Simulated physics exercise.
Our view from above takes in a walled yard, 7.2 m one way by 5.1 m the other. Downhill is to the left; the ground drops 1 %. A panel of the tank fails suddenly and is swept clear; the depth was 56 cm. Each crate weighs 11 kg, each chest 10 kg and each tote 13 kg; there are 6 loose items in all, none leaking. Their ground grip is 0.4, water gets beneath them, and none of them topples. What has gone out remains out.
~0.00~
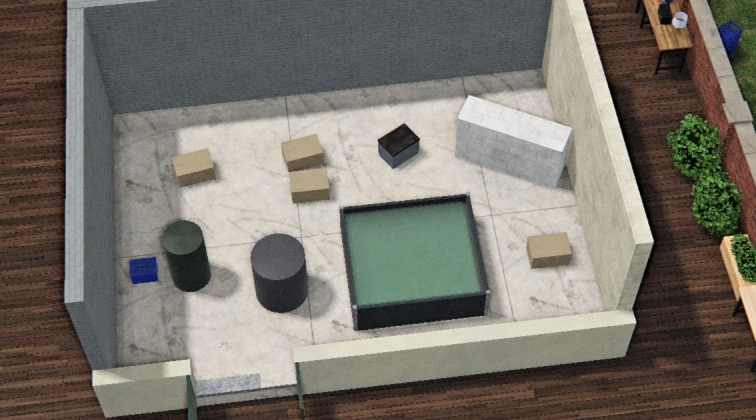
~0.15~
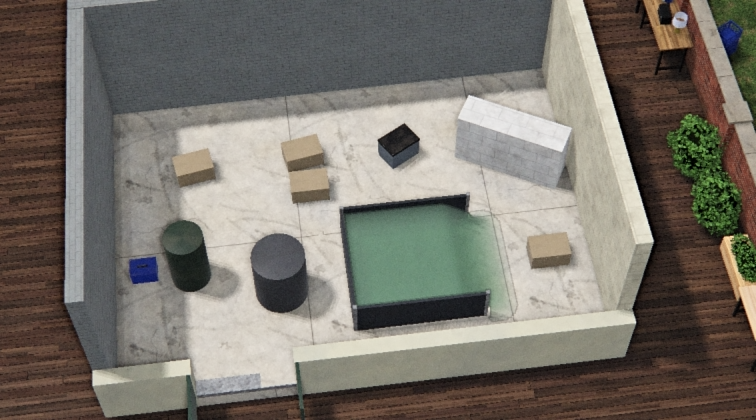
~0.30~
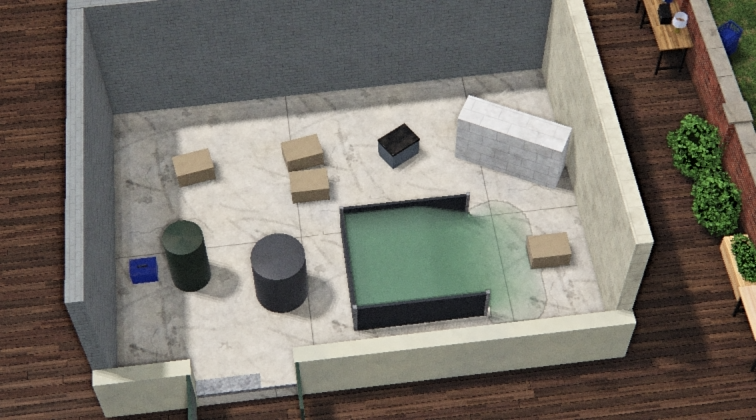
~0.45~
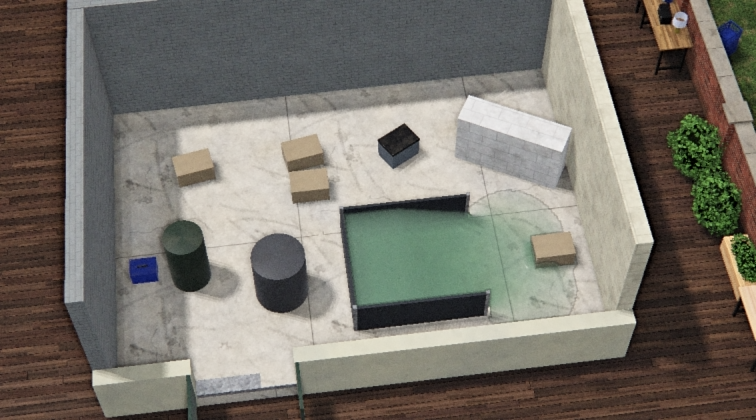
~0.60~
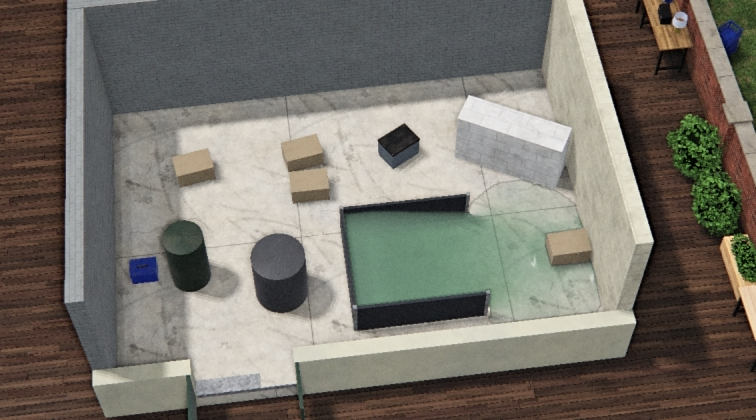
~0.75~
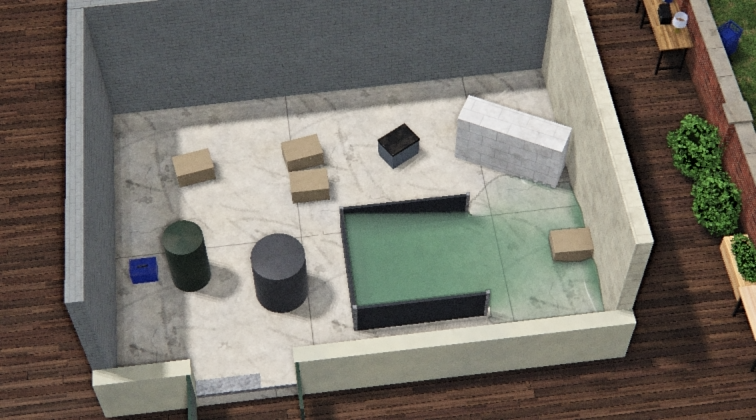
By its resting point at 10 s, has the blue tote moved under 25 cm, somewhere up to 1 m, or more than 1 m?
It remains nearby.
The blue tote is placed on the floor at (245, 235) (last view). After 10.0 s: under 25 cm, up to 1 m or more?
It barely shifts.
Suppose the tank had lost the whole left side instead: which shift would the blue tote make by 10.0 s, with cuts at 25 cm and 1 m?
With that failure, the blue tote lands a long way off.
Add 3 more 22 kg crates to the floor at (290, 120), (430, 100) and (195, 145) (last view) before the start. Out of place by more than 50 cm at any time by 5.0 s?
Going one by one: Not far enough, not far enough, not far enough.
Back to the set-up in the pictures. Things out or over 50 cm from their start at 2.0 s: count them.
At that time I count 0.
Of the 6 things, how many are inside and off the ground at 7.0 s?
The count is 3.
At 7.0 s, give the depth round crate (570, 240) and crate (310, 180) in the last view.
Some 13 cm at the first, some 3 cm at the second.
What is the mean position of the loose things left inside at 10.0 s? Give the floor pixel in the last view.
They average out to somewhere around (228, 201).
After 2.0 s the blue tote is near (143, 266), 0.0 m from its start, aground; 0 of 6 are out; 1 afloat.
After 4.5 s the blue tote is near (143, 266), 0.0 m from its start, aground; 0 of 6 are out; 1 afloat.
After 7.0 s the blue tote is near (143, 266), 0.0 m from its start, aground; 0 of 6 are out; 3 afloat.
After 10.0 s the blue tote is near (143, 266), 0.0 m from its start, aground; 0 of 6 are out; 5 afloat.
